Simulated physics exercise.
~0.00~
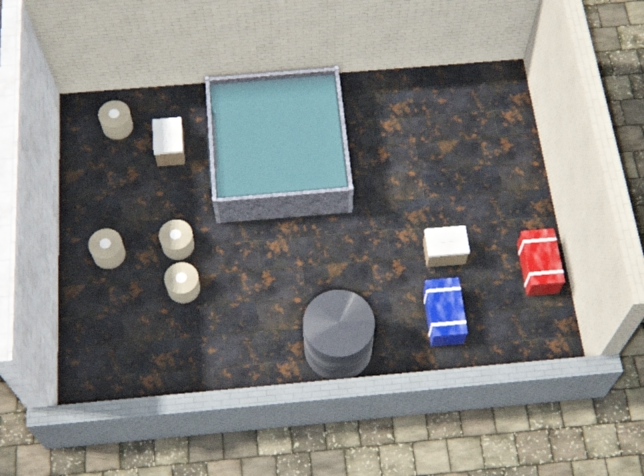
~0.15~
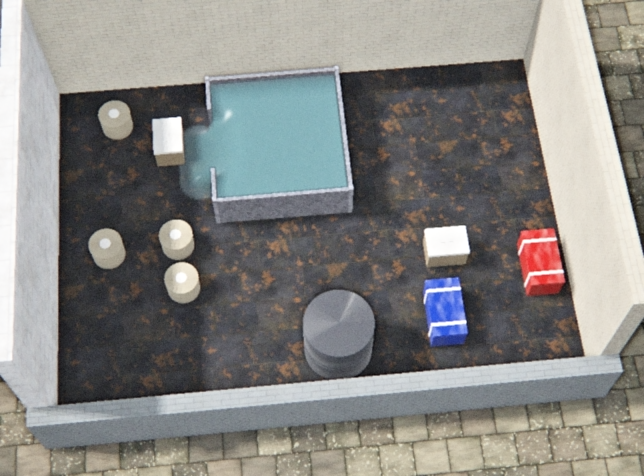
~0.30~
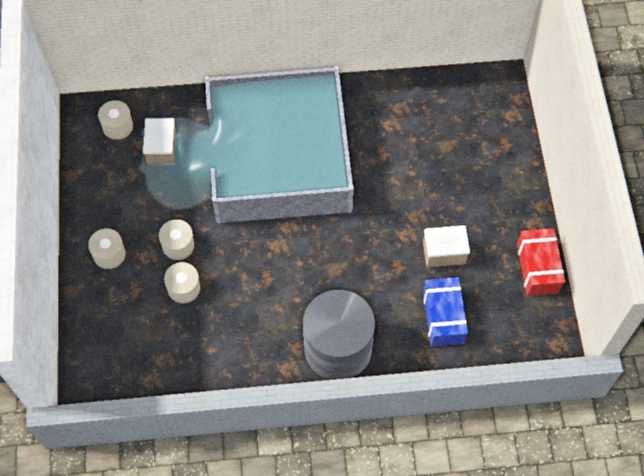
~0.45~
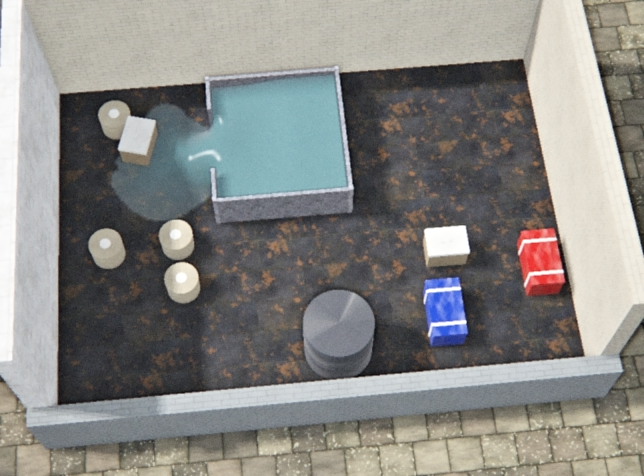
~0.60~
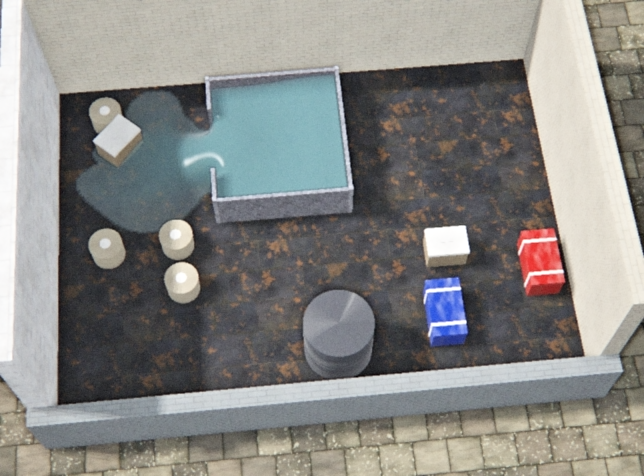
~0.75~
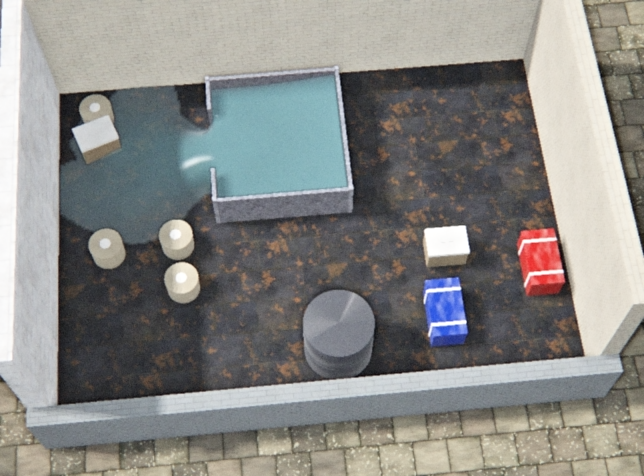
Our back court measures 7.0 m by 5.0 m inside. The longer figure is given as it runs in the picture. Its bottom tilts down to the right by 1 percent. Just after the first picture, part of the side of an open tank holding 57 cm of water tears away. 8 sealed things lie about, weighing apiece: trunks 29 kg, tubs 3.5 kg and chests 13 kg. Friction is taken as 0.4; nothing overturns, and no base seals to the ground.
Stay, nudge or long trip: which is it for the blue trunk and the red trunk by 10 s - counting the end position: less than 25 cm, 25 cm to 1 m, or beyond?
The blue trunk is likely to keep to its spot; the red trunk is likely to keep to its spot.
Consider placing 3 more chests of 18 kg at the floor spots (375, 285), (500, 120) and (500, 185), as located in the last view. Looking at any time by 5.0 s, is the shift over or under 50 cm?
From first to last: Does not reach it, does not reach it, does not reach it.
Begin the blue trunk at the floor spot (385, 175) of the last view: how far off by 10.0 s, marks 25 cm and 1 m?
Outcome: It sits still.
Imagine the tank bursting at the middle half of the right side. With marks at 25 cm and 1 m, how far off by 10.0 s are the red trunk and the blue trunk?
In that case the red trunk winds up well away while the blue trunk winds up well away.
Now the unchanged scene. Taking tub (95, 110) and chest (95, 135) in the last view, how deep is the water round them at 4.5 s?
First about 12 cm, second about 18 cm.
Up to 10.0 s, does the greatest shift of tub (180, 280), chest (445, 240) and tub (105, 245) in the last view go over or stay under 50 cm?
The first topped the threshold, the second never reached the threshold, and the third topped the threshold.
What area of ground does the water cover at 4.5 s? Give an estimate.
19 m2.
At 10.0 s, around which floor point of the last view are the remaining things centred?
I'd put it around (329, 224).
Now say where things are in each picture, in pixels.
In the first frame, the blue trunk at (446, 307) rests on the ground; the red trunk at (543, 256) rests on the ground; water covers 3.5 m2; 0 of 8 have shifted.
In the second frame, the blue trunk at (446, 307), on the bottom; the red trunk at (543, 256) rests on the ground; 4.0 m2 under water; 0 of 8 have shifted.
In the third frame, the blue trunk at (446, 307) rests on the ground; the red trunk at (543, 256), on the bottom; water covers 4.5 m2; 1 of 8 have shifted.
In the fourth frame, the blue trunk at (446, 307), on the bottom; the red trunk at (543, 256), on the bottom; water covers 5.3 m2; 1 of 8 have shifted.
In the fifth frame, the blue trunk at (446, 307) rests on the ground; the red trunk at (543, 256) rests on the ground; 6.3 m2 under water; 2 of 8 have shifted.
In the sixth frame, the blue trunk at (446, 307), on the bottom; the red trunk at (543, 256) rests on the ground; 7.3 m2 under water; 2 of 8 have shifted.
After 2.0 s the blue trunk is near (446, 307), 0.0 m from its start, aground; the red trunk is near (543, 256), 0.0 m from its start, aground; 2 afloat.
After 4.5 s the blue trunk is near (446, 307), 0.0 m from its start, aground; the red trunk is near (543, 256), 0.0 m from its start, aground; 3 afloat.
After 7.0 s the blue trunk is near (446, 307), 0.0 m from its start, aground; the red trunk is near (543, 256), 0.0 m from its start, aground; 3 afloat.
After 10.0 s the blue trunk is near (446, 307), 0.0 m from its start, aground; the red trunk is near (542, 257), 0.0 m from its start, aground; 5 afloat.
